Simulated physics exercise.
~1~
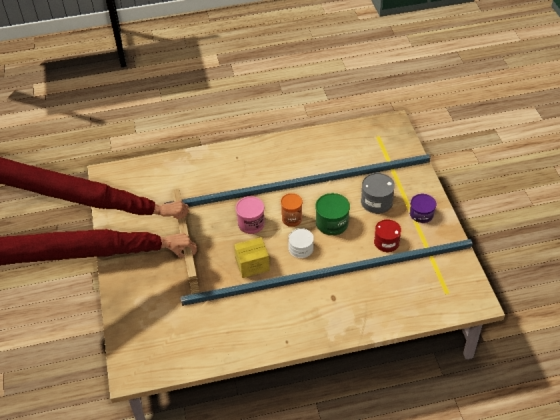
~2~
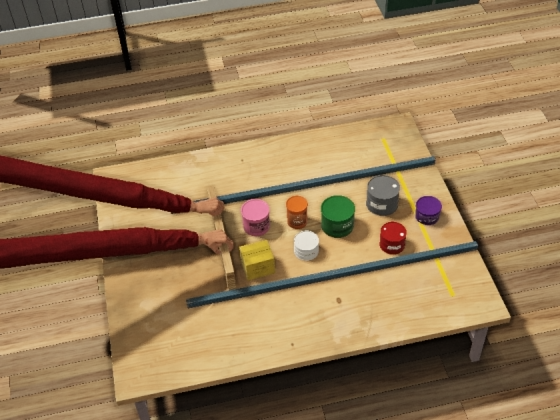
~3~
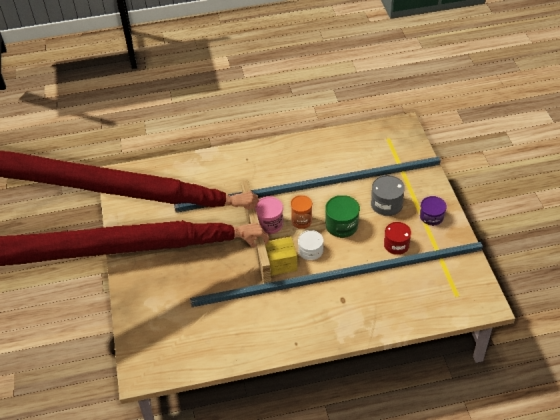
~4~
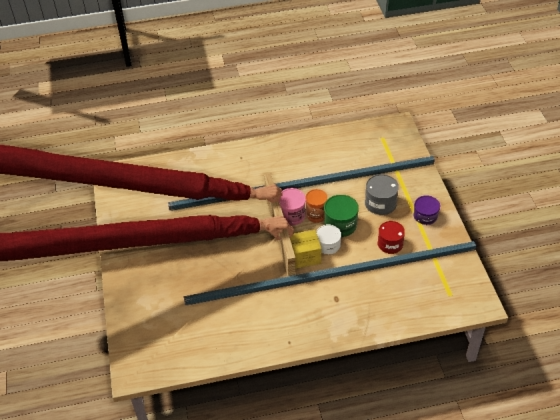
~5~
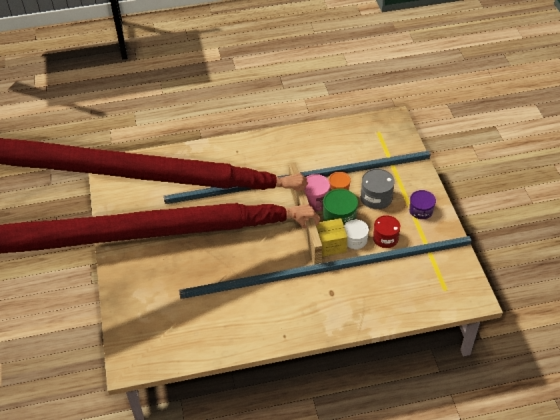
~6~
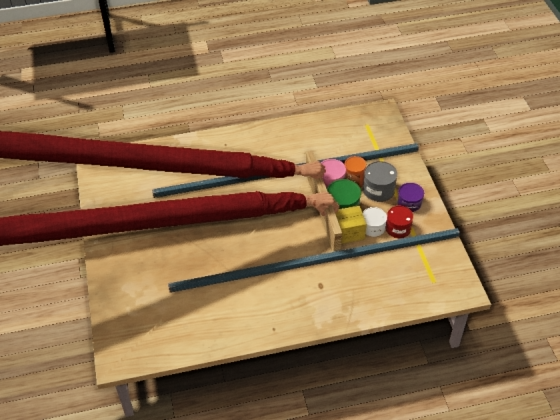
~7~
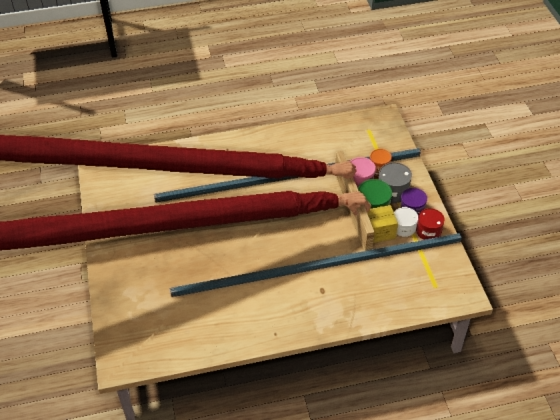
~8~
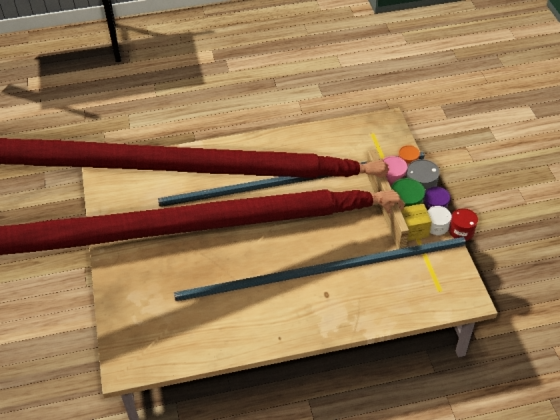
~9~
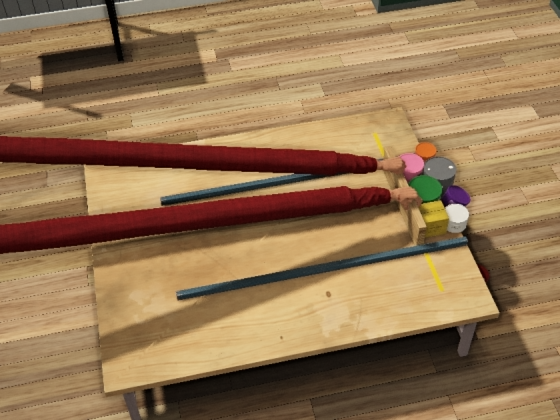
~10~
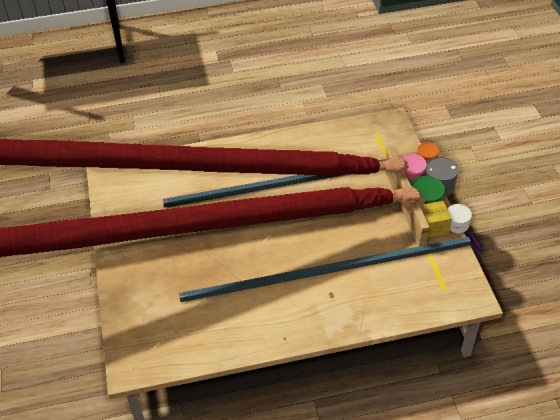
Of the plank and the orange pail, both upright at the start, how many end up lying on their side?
Neither of them ends up on its side. The plank and the orange pail are both still upright when the pushing stops.
